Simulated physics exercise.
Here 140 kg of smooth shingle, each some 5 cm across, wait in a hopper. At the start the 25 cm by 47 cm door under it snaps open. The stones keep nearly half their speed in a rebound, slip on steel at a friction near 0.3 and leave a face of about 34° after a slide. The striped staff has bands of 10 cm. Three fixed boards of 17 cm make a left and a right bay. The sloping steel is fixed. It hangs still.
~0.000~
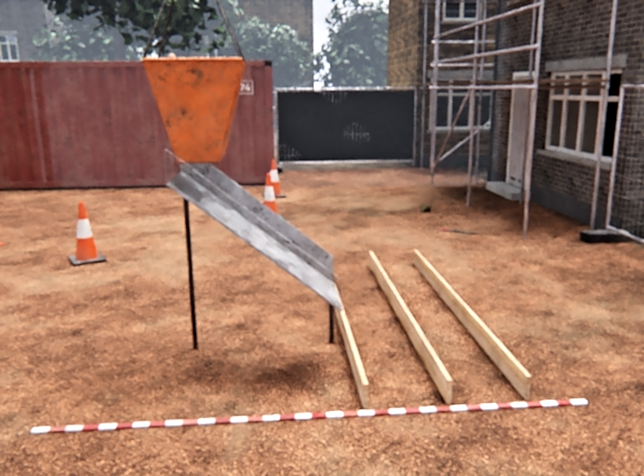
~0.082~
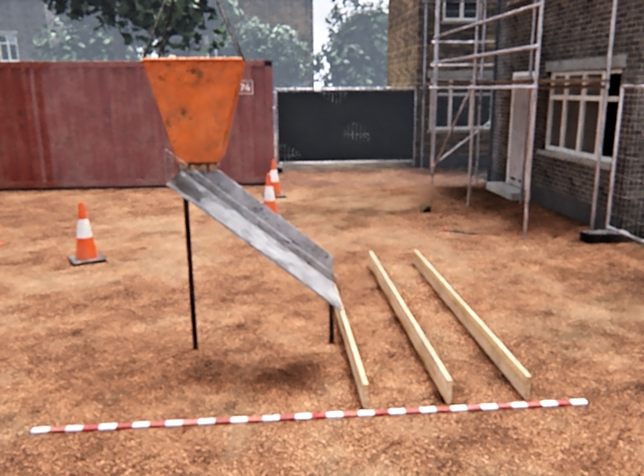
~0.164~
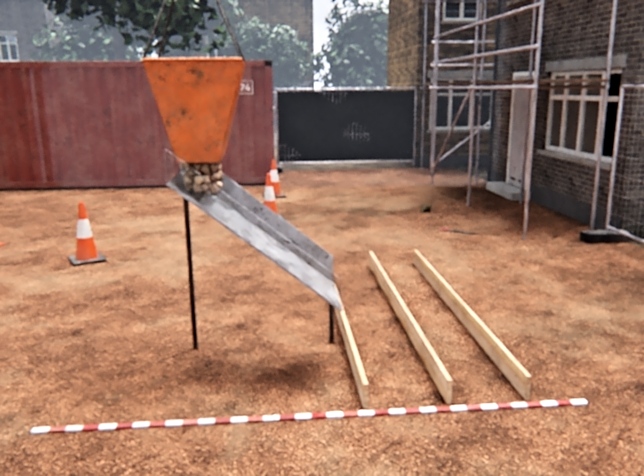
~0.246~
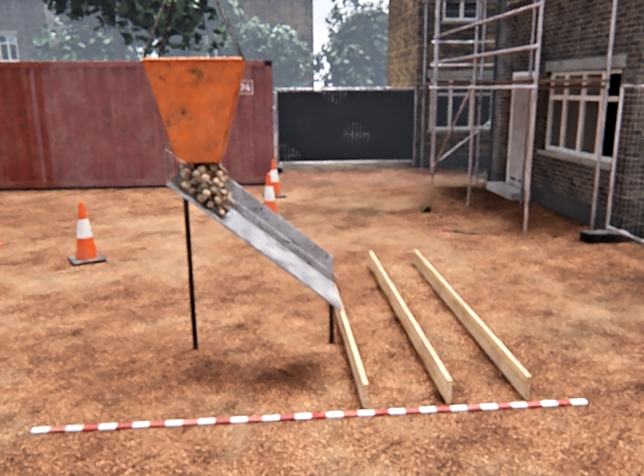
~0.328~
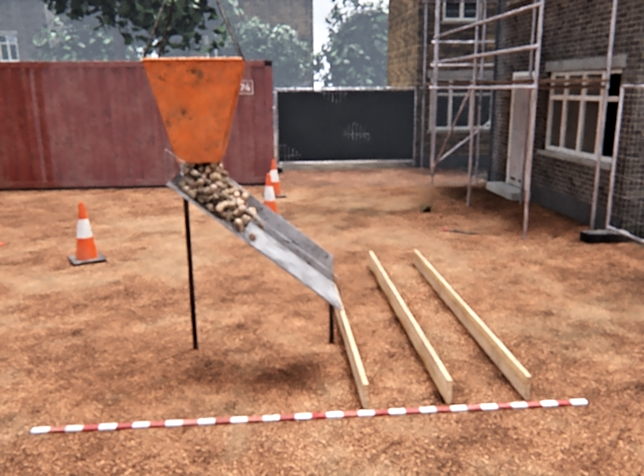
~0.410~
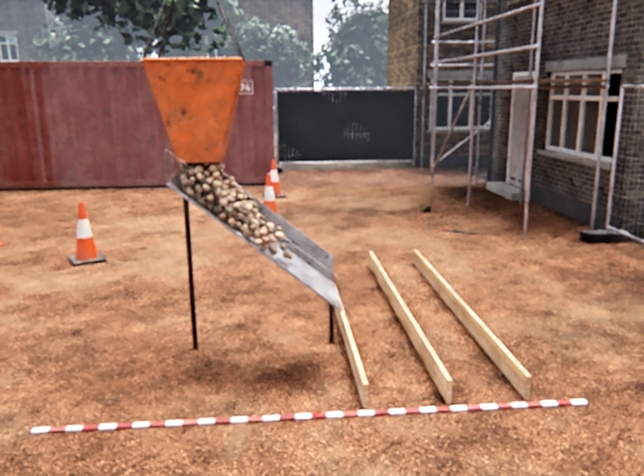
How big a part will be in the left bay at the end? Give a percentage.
Roughly 91 per cent ends in the left bay.
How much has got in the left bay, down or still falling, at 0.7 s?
Some 5 per cent.
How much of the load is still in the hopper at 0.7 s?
It holds some 10 per cent.
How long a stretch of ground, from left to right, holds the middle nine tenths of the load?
About 70 cm.
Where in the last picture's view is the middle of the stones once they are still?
Around (401, 358).
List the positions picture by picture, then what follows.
The outlet is at (198, 154); nothing has dropped yet, in the first frame.
Outlet at (198, 154), the stream shows down to (207, 165); 95 % still inside, in the second frame.
Outlet at (198, 154), the stream shows down to (210, 187); 85 % still inside, in the third frame.
Outlet at (198, 154), the stream shows down to (224, 207); 73 % still inside, in the fourth frame.
Outlet at (198, 154), the stream shows down to (249, 224); 61 % still inside, in the fifth frame.
Outlet at (198, 154), the stream shows down to (280, 247); 49 % still inside, in the sixth frame.
After 0.7 s, 10 % in the hopper, 79 % on the steel, 5 % falling or lying left of the bays, 5 % falling or lying in the left bay; the stones farthest right are at (396, 352).
After 1.1 s, 0 % in the hopper, 41 % on the steel, 6 % falling or lying left of the bays, 52 % falling or lying in the left bay; the stones farthest right are at (432, 342).
After 1.7 s, 0 % in the hopper, 91 % falling or lying in the left bay, 9 % falling or lying in the right bay; the stones farthest right are at (487, 355).
After 2.6 s, 0 % in the hopper, 91 % falling or lying in the left bay, 9 % falling or lying in the right bay; the stones farthest right are at (495, 362).
After 4.5 s, 0 % in the hopper, 91 % in the left bay, 9 % in the right bay; the stones farthest right are at (495, 362).
